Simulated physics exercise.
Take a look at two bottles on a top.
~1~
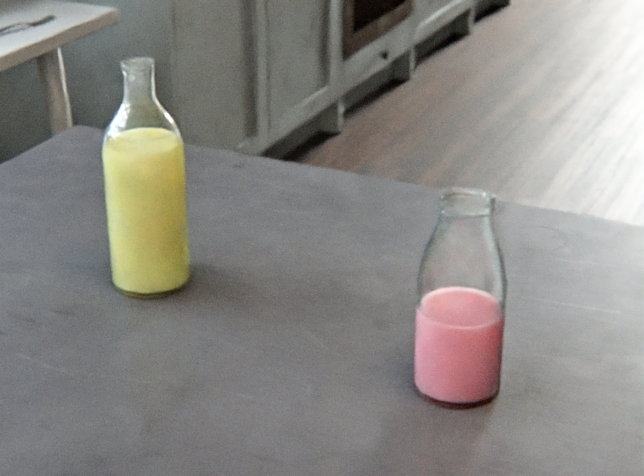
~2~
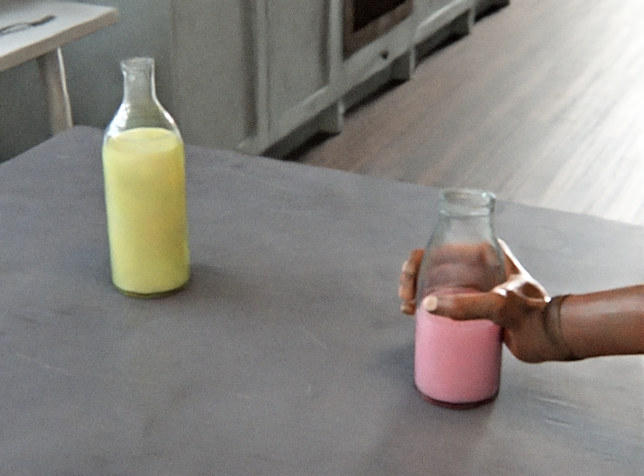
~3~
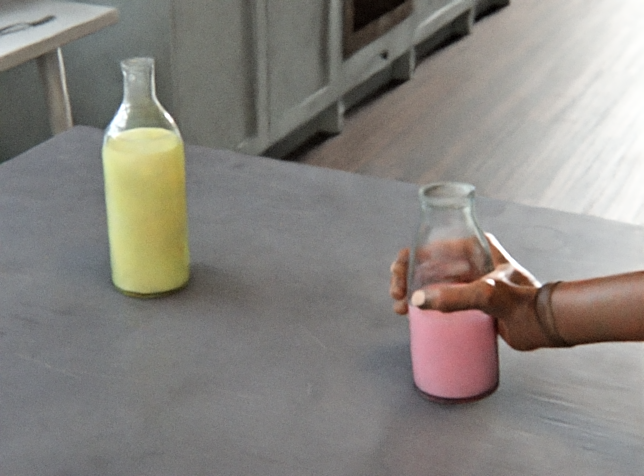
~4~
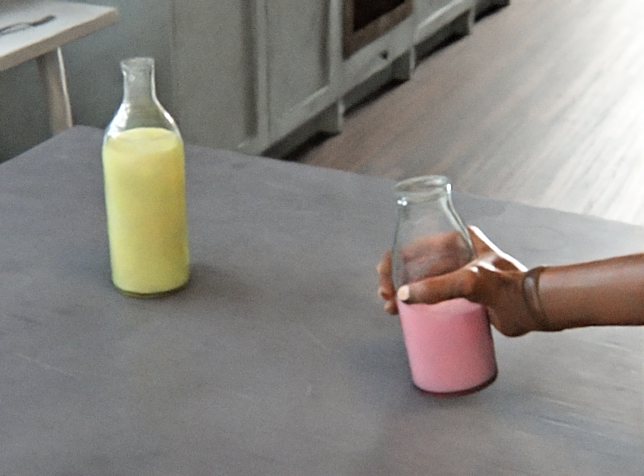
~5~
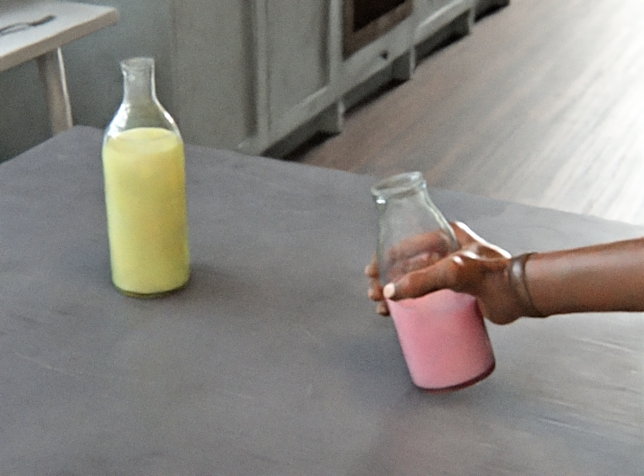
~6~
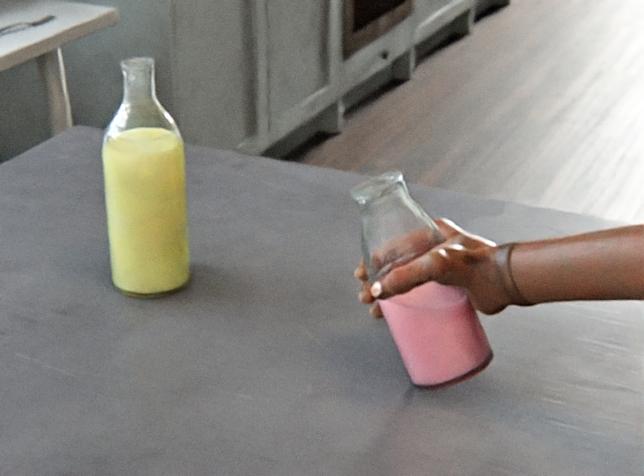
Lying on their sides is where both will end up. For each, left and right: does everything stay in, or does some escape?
Left - some escapes, right - some escapes.
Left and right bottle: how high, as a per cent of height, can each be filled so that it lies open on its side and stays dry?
About 24 and 14 per cent.
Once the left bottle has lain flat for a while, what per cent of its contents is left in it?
Kept: Around 35 per cent.
Soon after, the right bottle is nearly down; right bottle, nothing comes out.
Later, the right bottle lies flat; right bottle, it is running out of the neck.
In the end, both lie flat; right bottle, it is running out of the neck; left bottle, it is running out of the neck.
